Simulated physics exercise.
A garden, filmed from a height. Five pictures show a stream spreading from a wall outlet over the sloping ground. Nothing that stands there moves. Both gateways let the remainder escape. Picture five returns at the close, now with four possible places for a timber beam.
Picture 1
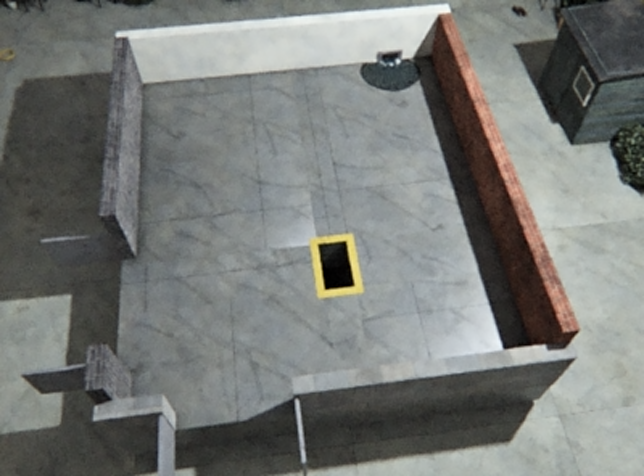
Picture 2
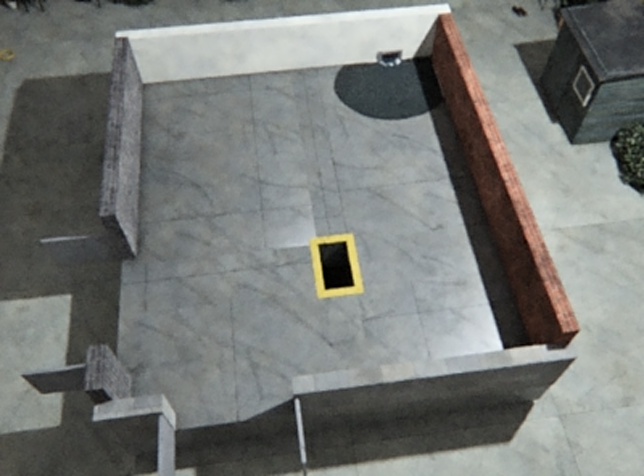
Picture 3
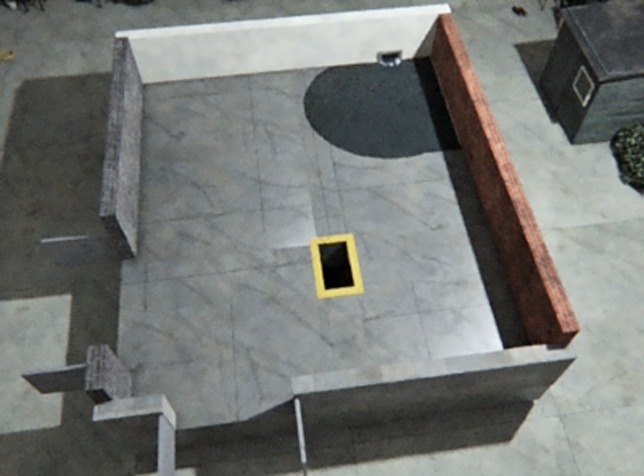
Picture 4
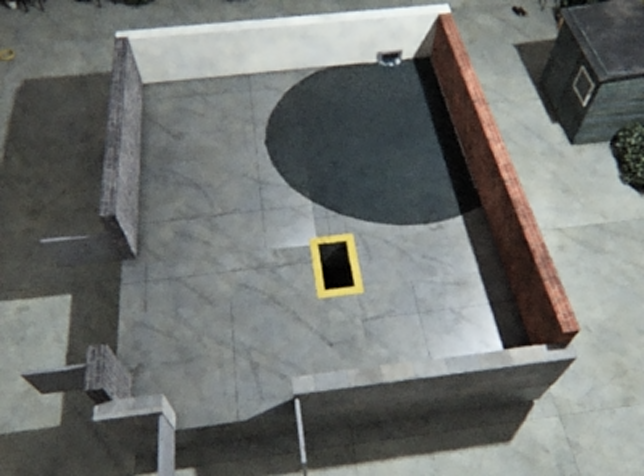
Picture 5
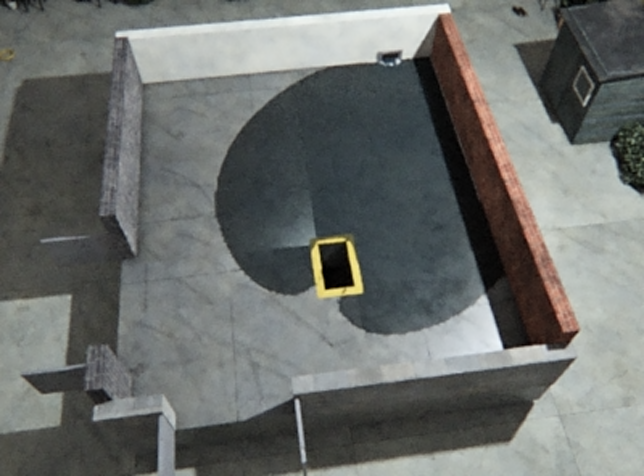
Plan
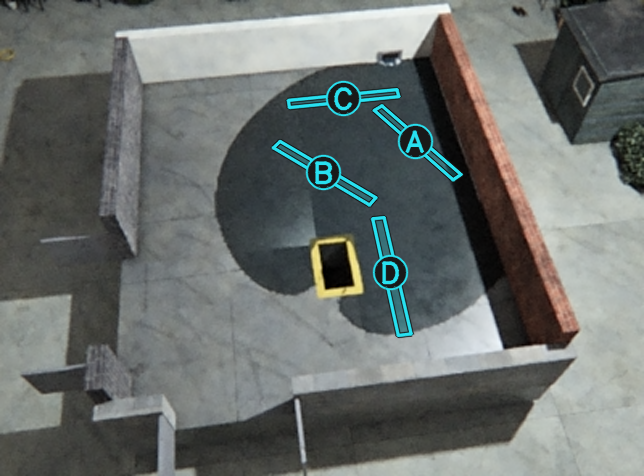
Dark water spreads from a small outlet at the top right of a walled grey yard, seen from above. It widens left and downward across the paving, along the red brick wall. The dark patch then reaches the yellow-edged gully and surrounds most of it, leaving the yard's left side dry.
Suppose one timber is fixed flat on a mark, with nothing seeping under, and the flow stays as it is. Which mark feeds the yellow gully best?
D.
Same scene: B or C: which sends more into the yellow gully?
Spot C.
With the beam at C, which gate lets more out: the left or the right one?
The right one.
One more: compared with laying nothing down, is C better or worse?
Spot C is worse.
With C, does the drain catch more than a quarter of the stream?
No, it does not.
In cyan, A from (378, 108) to (457, 177); B from (276, 144) to (372, 201); C from (288, 103) to (397, 93); D from (404, 334) to (378, 218).
With A, about 12 % of the stream goes into the yellow gully, about 86 % out by the gates.
With B, about 11 % of the stream goes into the yellow gully, about 89 % out by the gates.
With C, about 15 % of the stream goes into the yellow gully, about 85 % out by the gates.
With D, about 22 % of the stream goes into the yellow gully, about 78 % out by the gates.
